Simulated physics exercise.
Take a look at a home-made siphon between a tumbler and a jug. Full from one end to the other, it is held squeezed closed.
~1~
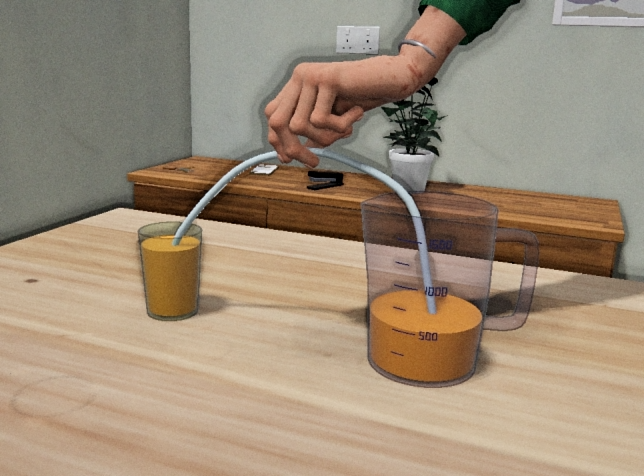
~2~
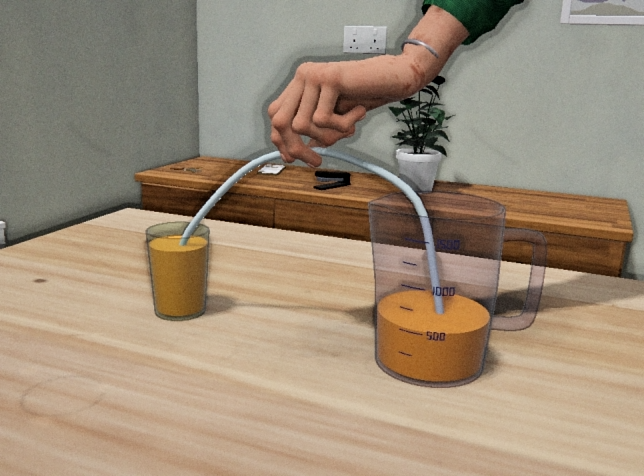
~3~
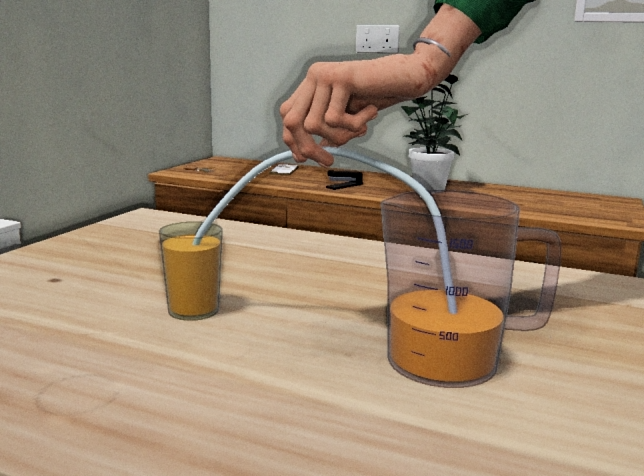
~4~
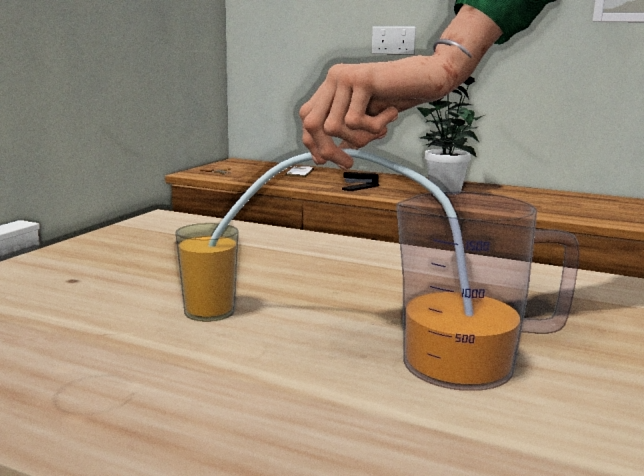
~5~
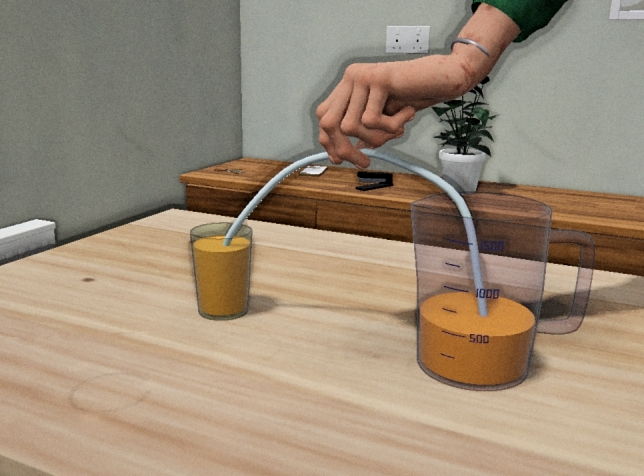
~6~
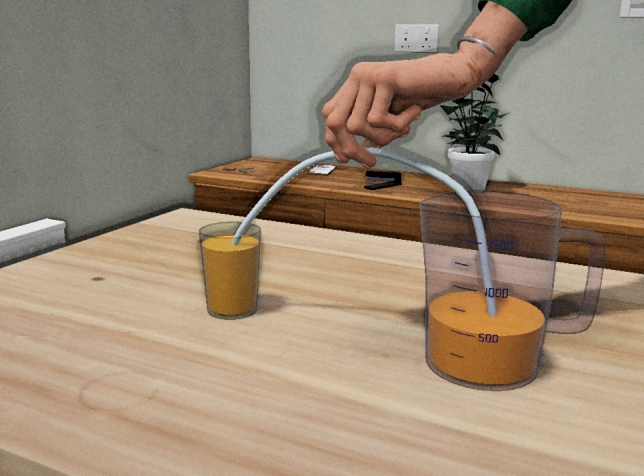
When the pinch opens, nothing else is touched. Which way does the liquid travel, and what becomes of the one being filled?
Orange juice goes: To the right; receiving: Holds it all.
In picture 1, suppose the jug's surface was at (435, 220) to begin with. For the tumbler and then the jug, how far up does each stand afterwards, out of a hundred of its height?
The first ends at 100 per cent, the second at 60 per cent.
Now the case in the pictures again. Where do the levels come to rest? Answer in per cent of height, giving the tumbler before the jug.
In order, 60 percent then 35 percent.
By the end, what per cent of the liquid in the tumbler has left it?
30 %, by my reckoning.
Shortly, the tumbler is about three quarters full; the jug is about a third full.
Then, the tumbler is about two thirds full; the jug is about a third full.
At the finish, the tumbler is about two thirds full; the jug is about a third full; the two surfaces are level.
